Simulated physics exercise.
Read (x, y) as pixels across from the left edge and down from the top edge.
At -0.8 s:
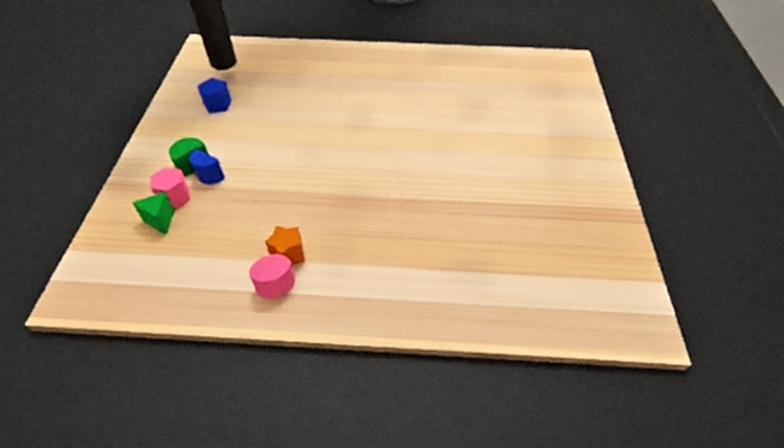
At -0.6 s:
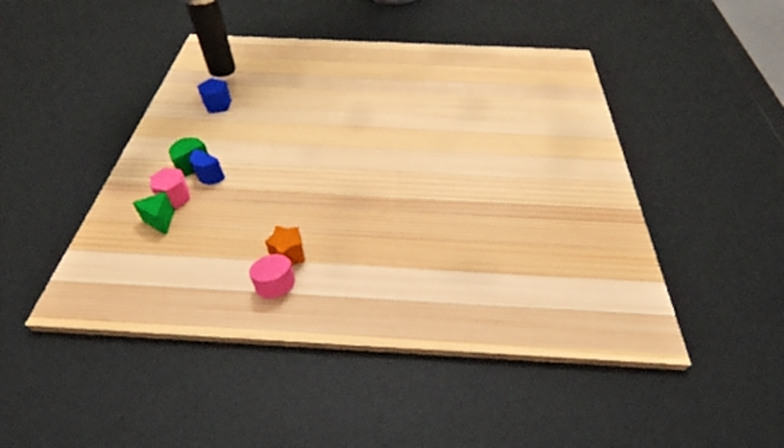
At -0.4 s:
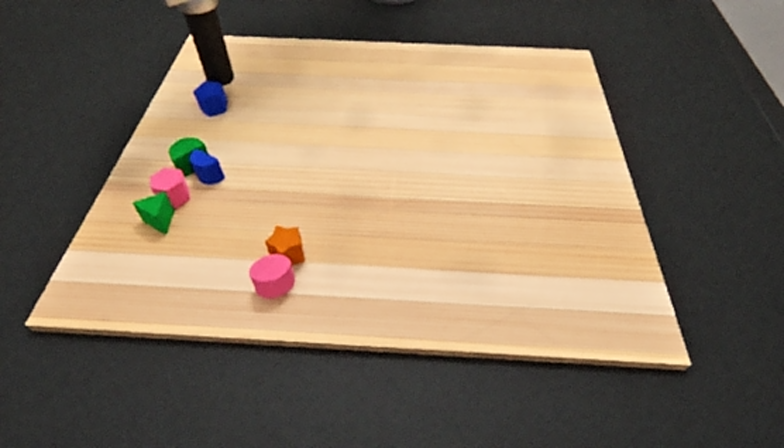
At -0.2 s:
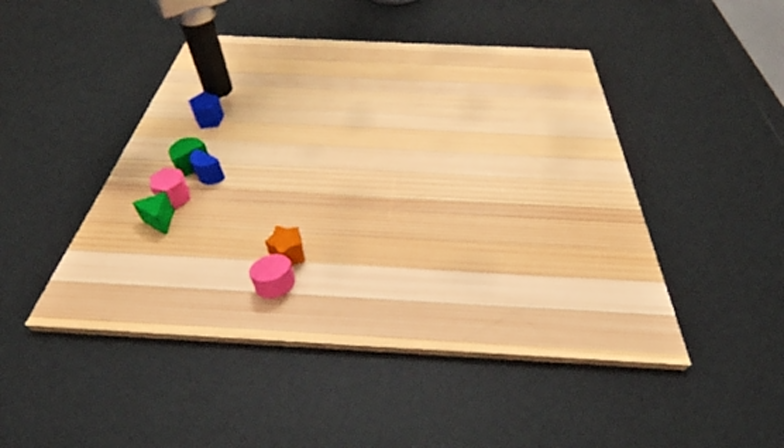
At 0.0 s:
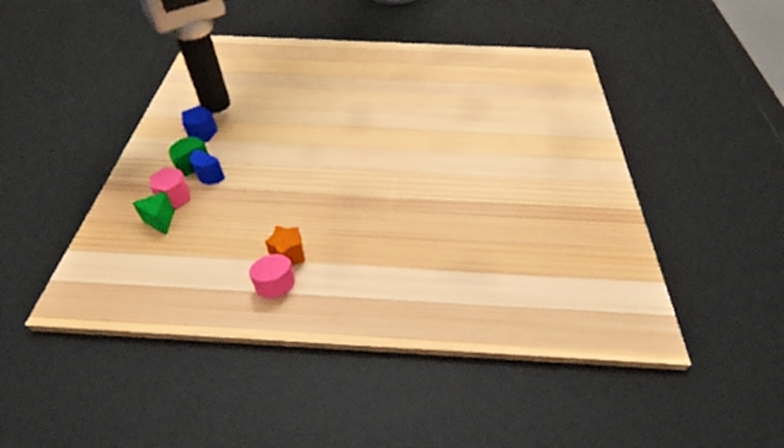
Black bar moving down the board's left side, nudging a blue five-sided block a short way toward the green and blue blocks.
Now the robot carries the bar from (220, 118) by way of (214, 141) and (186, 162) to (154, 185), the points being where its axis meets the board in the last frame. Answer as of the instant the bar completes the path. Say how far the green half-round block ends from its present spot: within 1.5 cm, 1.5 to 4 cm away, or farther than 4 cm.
It shifts by more than 4 cm.
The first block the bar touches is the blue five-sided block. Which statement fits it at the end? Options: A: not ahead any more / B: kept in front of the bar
Choice A: Not ahead any more.
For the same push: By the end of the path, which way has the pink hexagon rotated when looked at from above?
Direction: Anticlockwise.
One third of the way, bar (209, 128); blue five-sided block (177, 129), turned 35° clockwise.
Two thirds of the way, bar (179, 149); pink hexagon (157, 184), turned 45° anticlockwise; green half-round block (156, 165); blue five-sided block (149, 139), turned 75° clockwise; blue half-round block (201, 161), turned 25° anticlockwise.
At the end, bar (147, 171); pink hexagon (155, 188), turned 60° anticlockwise; green half-round block (120, 188); blue five-sided block (145, 140), turned 90° clockwise; blue half-round block (201, 161), turned 25° anticlockwise.
